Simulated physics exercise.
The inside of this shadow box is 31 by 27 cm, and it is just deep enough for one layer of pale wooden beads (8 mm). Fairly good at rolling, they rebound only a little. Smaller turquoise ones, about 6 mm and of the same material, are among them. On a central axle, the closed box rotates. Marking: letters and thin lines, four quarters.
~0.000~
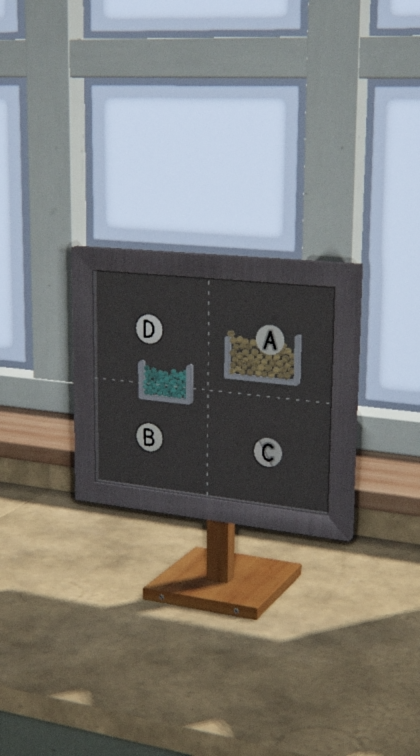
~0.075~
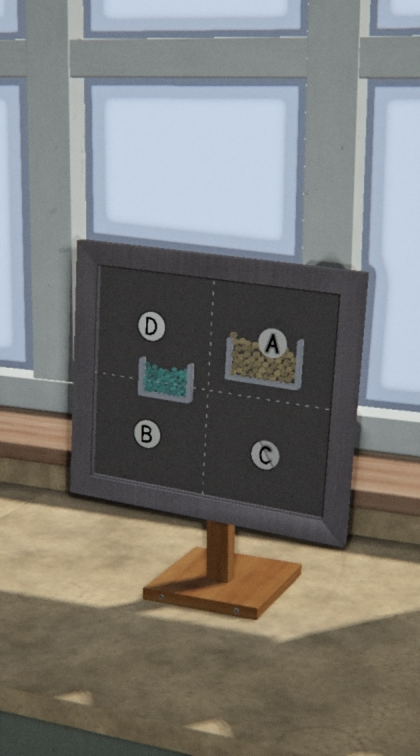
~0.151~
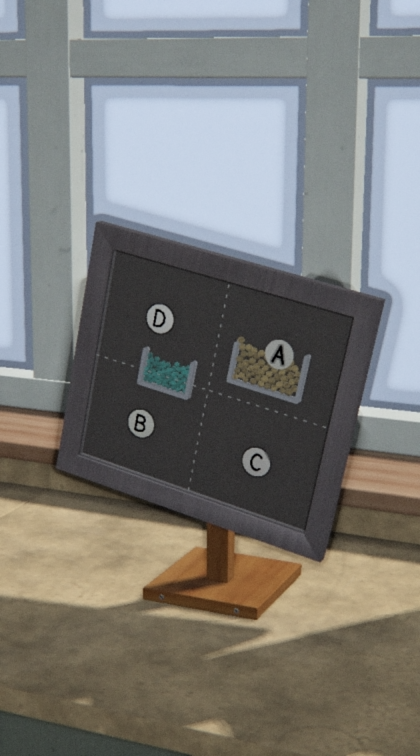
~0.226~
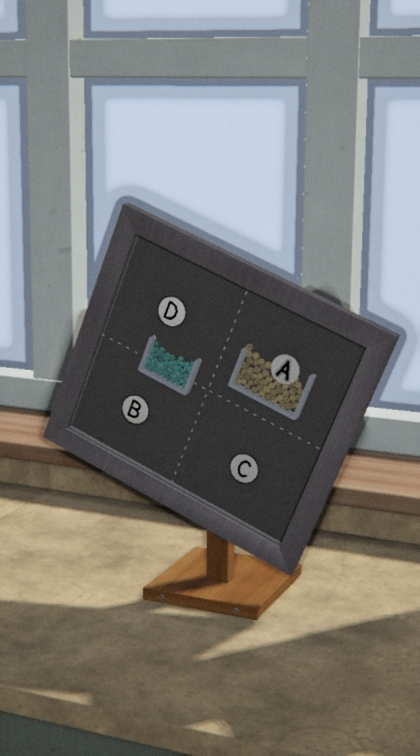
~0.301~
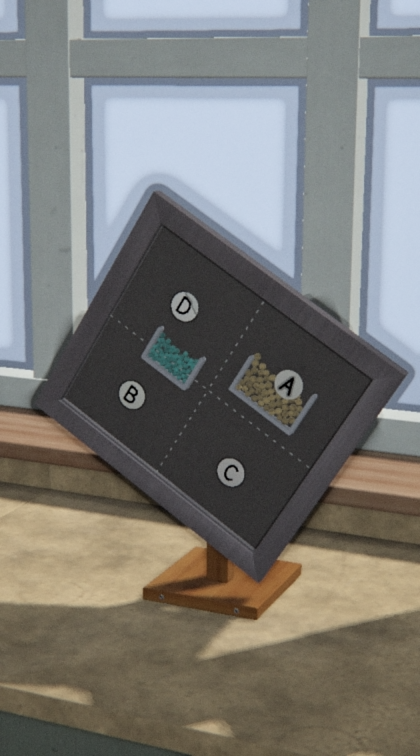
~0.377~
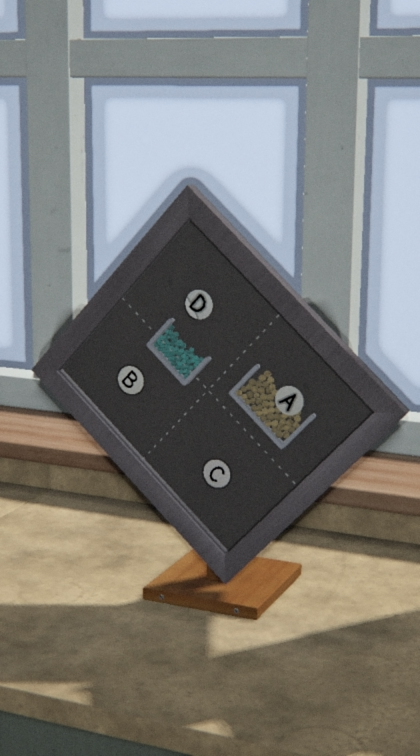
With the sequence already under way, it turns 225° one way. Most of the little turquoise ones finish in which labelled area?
That would be D.
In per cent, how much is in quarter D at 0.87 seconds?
Close to 25 per cent of the load.
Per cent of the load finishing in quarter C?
I'd put it at close to 0 in a hundred.
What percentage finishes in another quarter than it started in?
About 70 %.
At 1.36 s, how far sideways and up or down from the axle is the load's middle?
The middle sits around 7 cm left of it and 12 cm below it.
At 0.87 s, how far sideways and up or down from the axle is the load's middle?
3 cm right, 5 cm below.
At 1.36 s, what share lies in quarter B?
0 %.
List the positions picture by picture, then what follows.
In the first frame, level; about 110 beads; beads' middle (212, 371); highest (231, 334); A (270, 340), B (150, 437), C (268, 452), D (149, 329).
In the second frame, turned 3° clockwise; beads' middle (212, 372); highest (234, 335).
In the third frame, turned 11° clockwise; beads' middle (215, 372); highest (241, 340); wall ends (237, 343) to (307, 357), (146, 349) to (194, 363).
In the fourth frame, turned 21° clockwise; beads' middle (218, 374); highest (249, 347).
In the fifth frame, turned 32° clockwise; beads' middle (220, 376); highest (163, 335).
In the sixth frame, turned 42° clockwise; beads' middle (223, 379); highest (172, 328); A (289, 401), B (131, 380), C (217, 474), D (199, 305).
By 0.87 s, it stands 110° clockwise; the beads' middle is 3 cm right of and 5 cm below the centre; A 60 %, B 15 %, D 25 %; small ones, A 20 %, B 30 %, D 50 %.
By 1.36 s, it stands 177° clockwise; the beads' middle is 7 cm left of and 12 cm below the centre; A 90 %, D 10 %; small ones, A 80 %, D 20 %.
By 1.78 s, it has come round 225° clockwise; the beads' middle is 10 cm left of and 7 cm below the centre; A 60 %, D 40 %; small ones, A 35 %, D 65 %.
All still by 2.6 s, it has come round 225° clockwise; A 0 %, B 0 %, C 0 %, D 100 %; small ones, D 100 %.
